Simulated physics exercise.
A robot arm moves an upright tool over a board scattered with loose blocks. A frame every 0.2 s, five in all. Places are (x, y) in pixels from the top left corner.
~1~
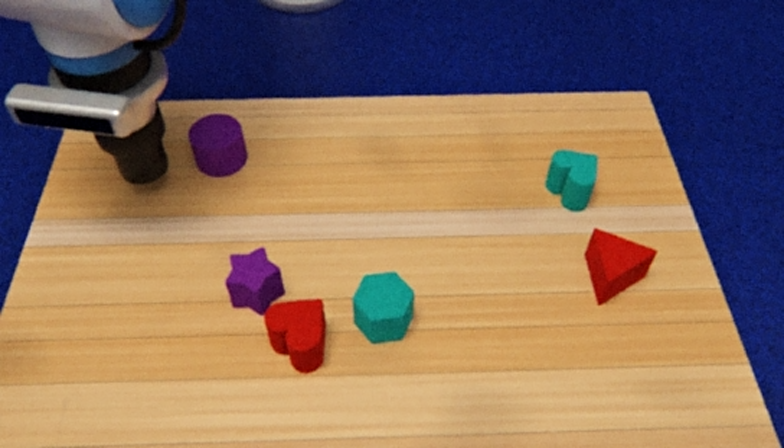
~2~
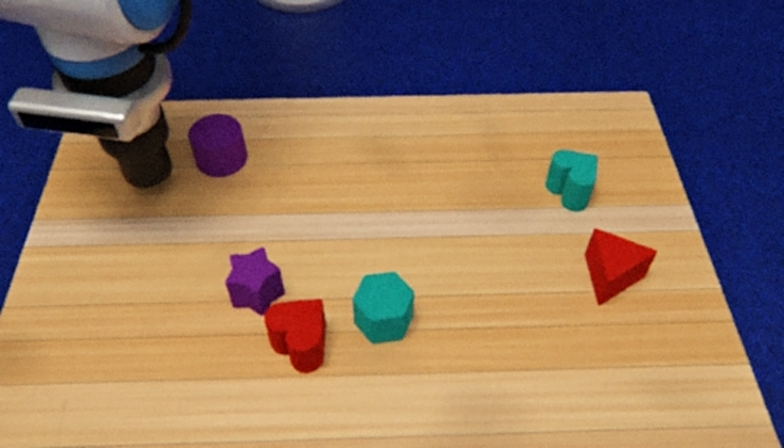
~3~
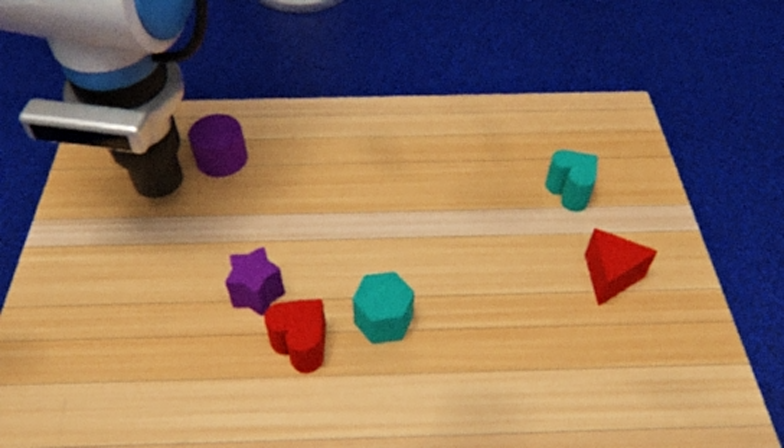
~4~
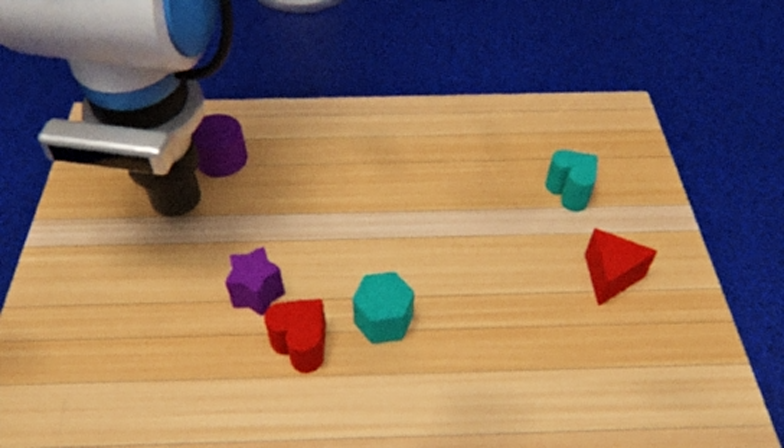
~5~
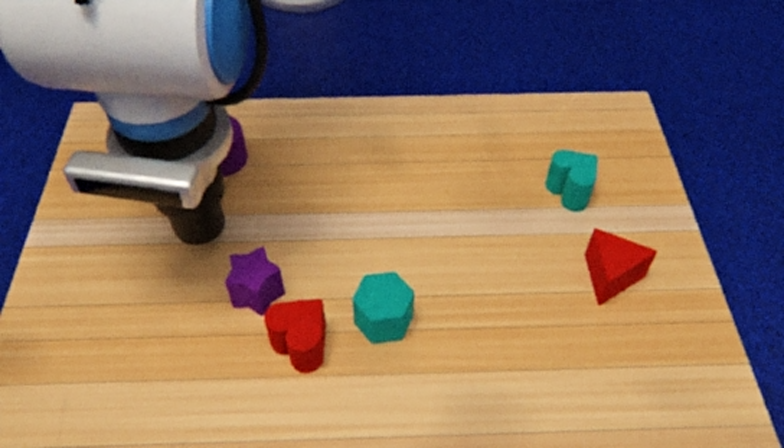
A robot arm holding a dark upright tool moved slowly down and to the right over a wooden board, passing in front of the purple cylinder and nearing the purple star, while the scattered blocks stayed still.
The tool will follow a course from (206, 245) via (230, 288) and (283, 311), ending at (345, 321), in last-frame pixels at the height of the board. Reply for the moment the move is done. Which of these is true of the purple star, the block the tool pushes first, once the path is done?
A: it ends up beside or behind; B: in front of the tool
Correct choice: B.
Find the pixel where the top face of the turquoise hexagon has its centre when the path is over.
At pixel (435, 299).
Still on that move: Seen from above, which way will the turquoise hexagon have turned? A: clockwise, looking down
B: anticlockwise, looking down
B (anticlockwise, looking down)
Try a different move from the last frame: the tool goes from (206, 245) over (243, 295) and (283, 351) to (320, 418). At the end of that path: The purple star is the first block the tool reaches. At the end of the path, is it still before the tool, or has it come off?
I'm fairly sure the purple star slides away from the front of the tool at some point.
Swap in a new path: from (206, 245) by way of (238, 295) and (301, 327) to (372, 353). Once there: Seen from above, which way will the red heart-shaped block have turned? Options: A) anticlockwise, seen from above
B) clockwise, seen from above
My answer is option B.
The first path, step by step. One third of the way, tool (225, 270); purple star (271, 282), turned 20° anticlockwise.
Two thirds of the way, tool (280, 292); purple star (328, 303), turned 35° anticlockwise; red heart-shaped block (344, 347).
At the end, tool (344, 303); purple cylinder unmoved; purple star (383, 321), turned 35° anticlockwise; red heart-shaped block (386, 378), turned 45° clockwise; turquoise hexagon (435, 299), turned 35° anticlockwise.
